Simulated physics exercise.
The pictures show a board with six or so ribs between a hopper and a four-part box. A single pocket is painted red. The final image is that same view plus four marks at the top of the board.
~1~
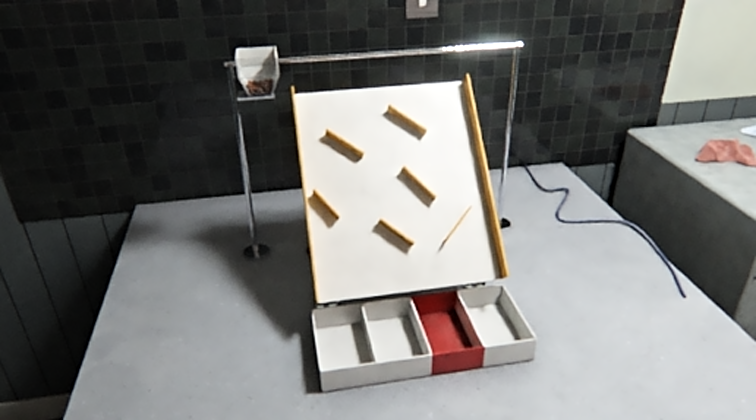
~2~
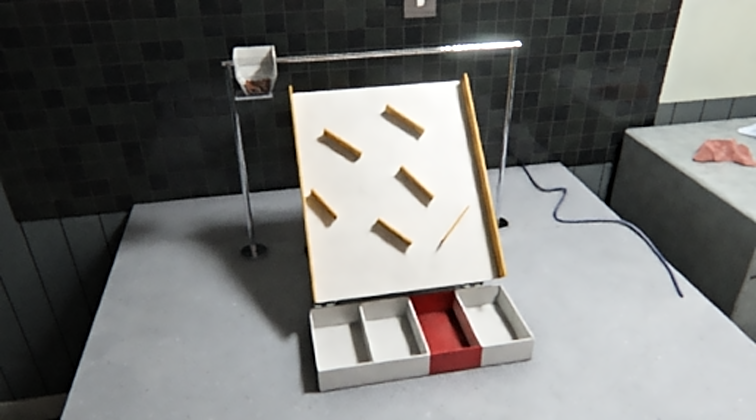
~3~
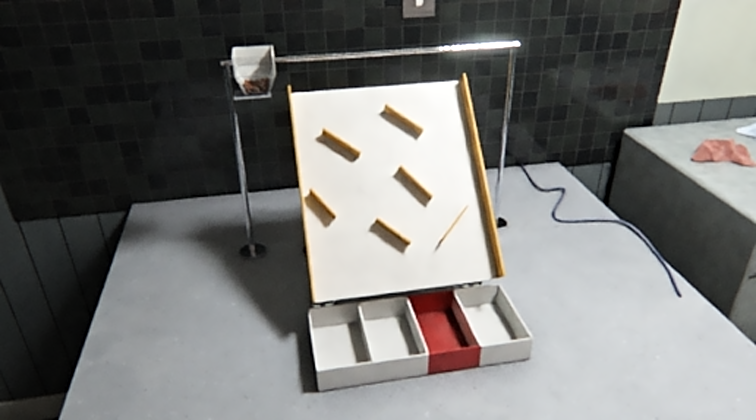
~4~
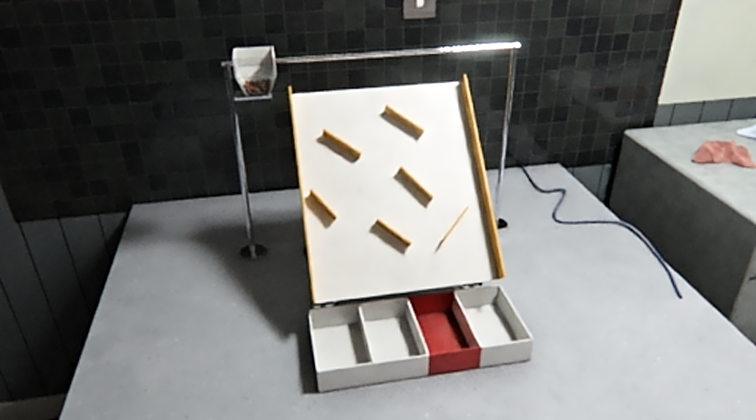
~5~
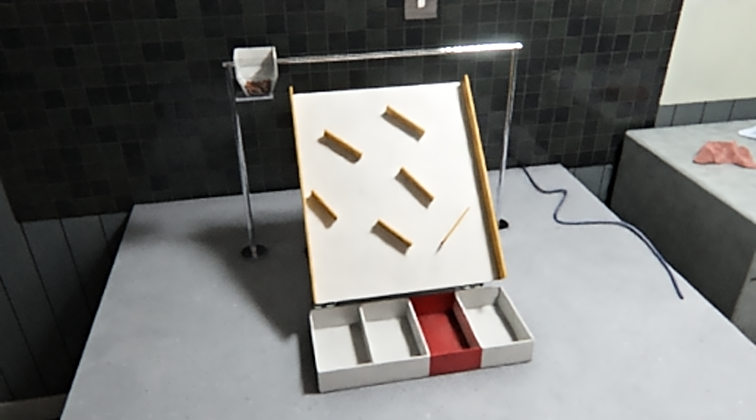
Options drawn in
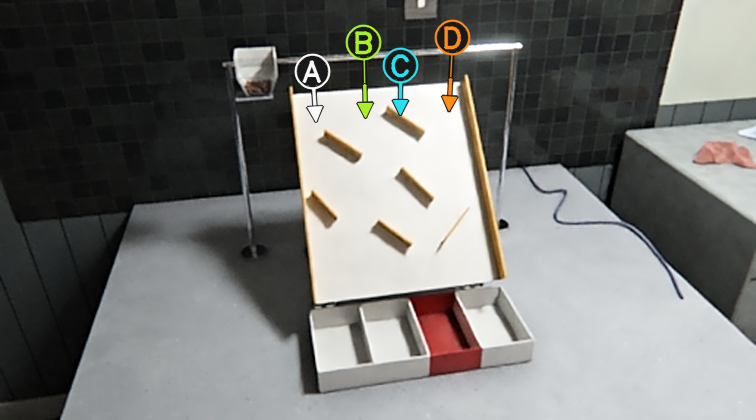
A tilted white board with six small wooden ribs stood above a four-part box with one red pocket, a small hopper at the upper left, and nothing moved except a slight shift in the view.
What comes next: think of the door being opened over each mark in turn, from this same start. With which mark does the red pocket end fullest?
Use mark B.
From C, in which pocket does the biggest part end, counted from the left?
It is the fourth one.
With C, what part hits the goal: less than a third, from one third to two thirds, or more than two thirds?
Less than a third.
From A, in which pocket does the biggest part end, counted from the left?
It is the second one.
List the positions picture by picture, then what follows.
Hopper near (260, 88), cereal balls, door shut, in the first picture.
Ribs (324, 128) to (362, 153), (387, 104) to (426, 130), in the second picture.
Ribs (310, 188) to (336, 216), (400, 165) to (434, 197), in the third picture.
Ribs (377, 219) to (412, 243), (443, 241) to (468, 206), in the fourth picture.
Red pocket near (456, 360), number 3 of 4 from the left, in the fifth picture.
On the marked copy, mark A meets the board at (315, 116); mark B meets the board at (365, 112); mark C meets the board at (400, 109); mark D meets the board at (449, 105).
With A, close to a quarter in the red pocket, the bulk in other pockets, only a few outside the box.
With B, close to half in the red pocket, close to half in other pockets.
With C, close to a quarter in the red pocket, the bulk in other pockets.
With D, close to a quarter in the red pocket, the bulk in other pockets.
